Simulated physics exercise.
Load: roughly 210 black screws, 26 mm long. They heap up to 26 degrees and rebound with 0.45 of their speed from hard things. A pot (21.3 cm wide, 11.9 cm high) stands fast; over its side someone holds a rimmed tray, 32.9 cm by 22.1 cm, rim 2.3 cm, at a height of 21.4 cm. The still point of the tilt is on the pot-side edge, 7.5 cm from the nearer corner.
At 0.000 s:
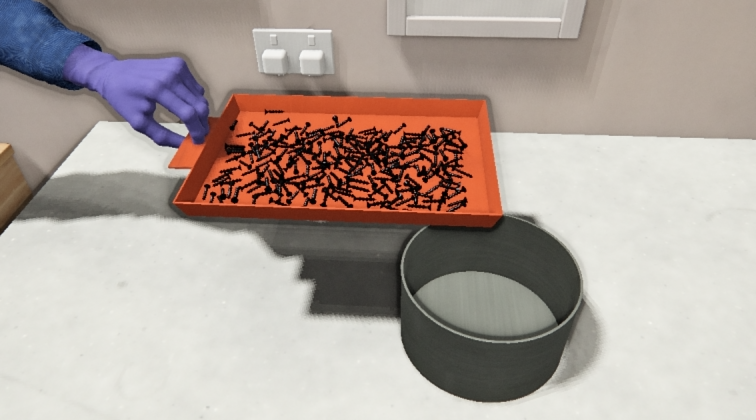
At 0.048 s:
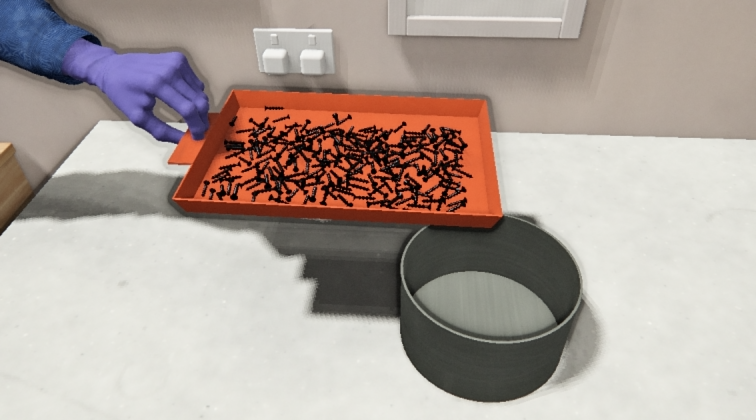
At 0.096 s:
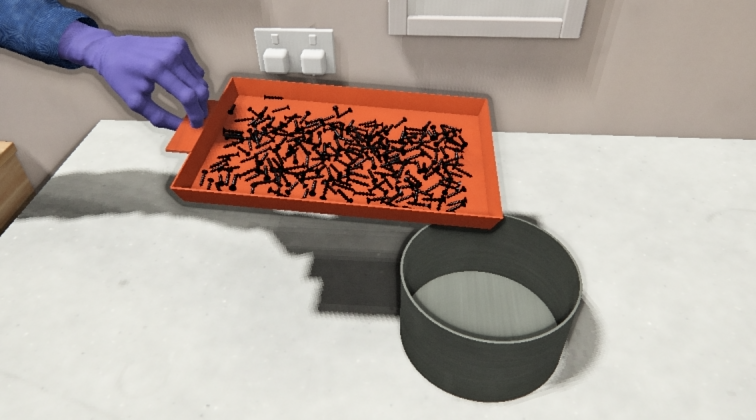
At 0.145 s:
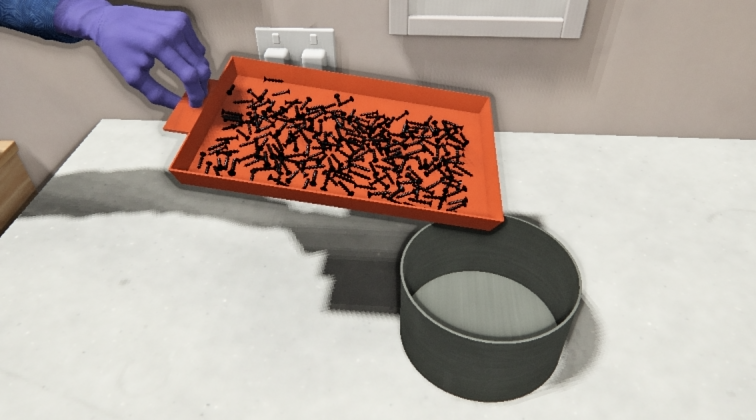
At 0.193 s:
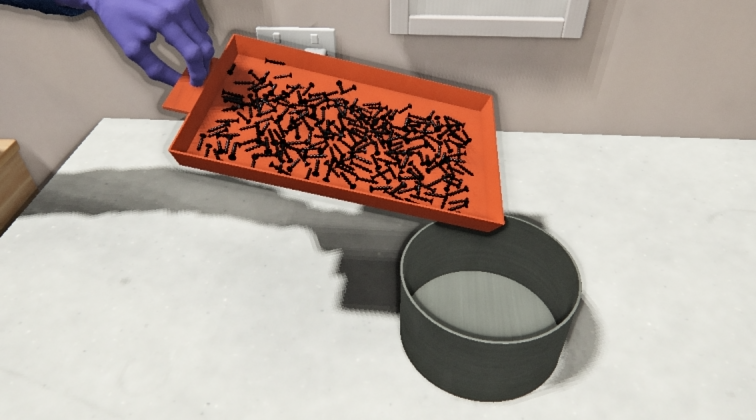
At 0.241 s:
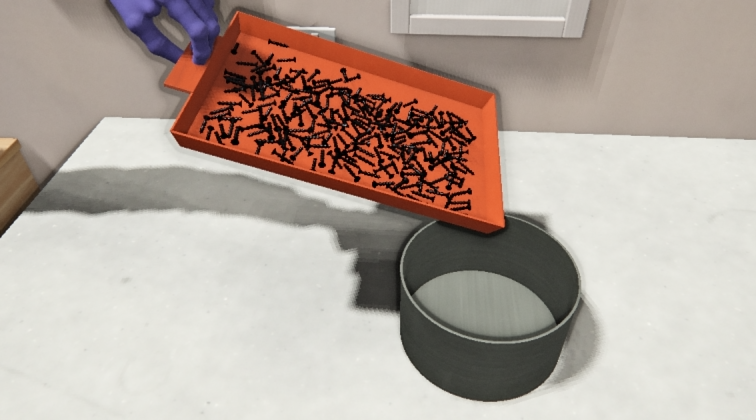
An orange rimmed tray scattered with black screws, held at its left end by a purple-gloved hand in a blue sleeve, starts level above a pale countertop, seen from slightly above by a still camera. A dark grey round pot stands below the tray's right end, before a beige wall with white switches. The hand lifts, tilting the tray steadily down to the right, while the screws stay spread across it.
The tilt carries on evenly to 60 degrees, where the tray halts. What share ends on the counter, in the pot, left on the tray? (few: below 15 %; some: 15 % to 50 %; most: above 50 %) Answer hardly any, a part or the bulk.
On the counter: Hardly any; in the pot: The bulk; left on the tray: A part.
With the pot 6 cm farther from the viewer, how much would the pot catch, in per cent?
It would be near 50 per cent.
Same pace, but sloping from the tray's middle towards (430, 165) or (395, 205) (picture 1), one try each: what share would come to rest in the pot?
Some 35 and 65 per cent.
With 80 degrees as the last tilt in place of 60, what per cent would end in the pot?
It would be near 90 per cent.
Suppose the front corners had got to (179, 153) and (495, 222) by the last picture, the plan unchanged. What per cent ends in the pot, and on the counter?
Pot 65, counter 0.
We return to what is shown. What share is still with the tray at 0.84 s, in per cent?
Some 45 per cent of the load.
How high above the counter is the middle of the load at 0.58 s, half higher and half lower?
Some 26 cm.
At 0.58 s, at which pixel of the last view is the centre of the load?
Around (459, 151).
After 0.44 s, tilt 40 degrees; the tray holds 100 %, the pot 0 %.
After 0.58 s, tilt 54 degrees; the tray holds 100 %, the pot 0 %.
After 0.84 s, tilt 60 degrees; the tray holds 45 %, the pot 20 %.
At rest (2.0 s), counter 5 %, pot 70 %, tray 25 %.
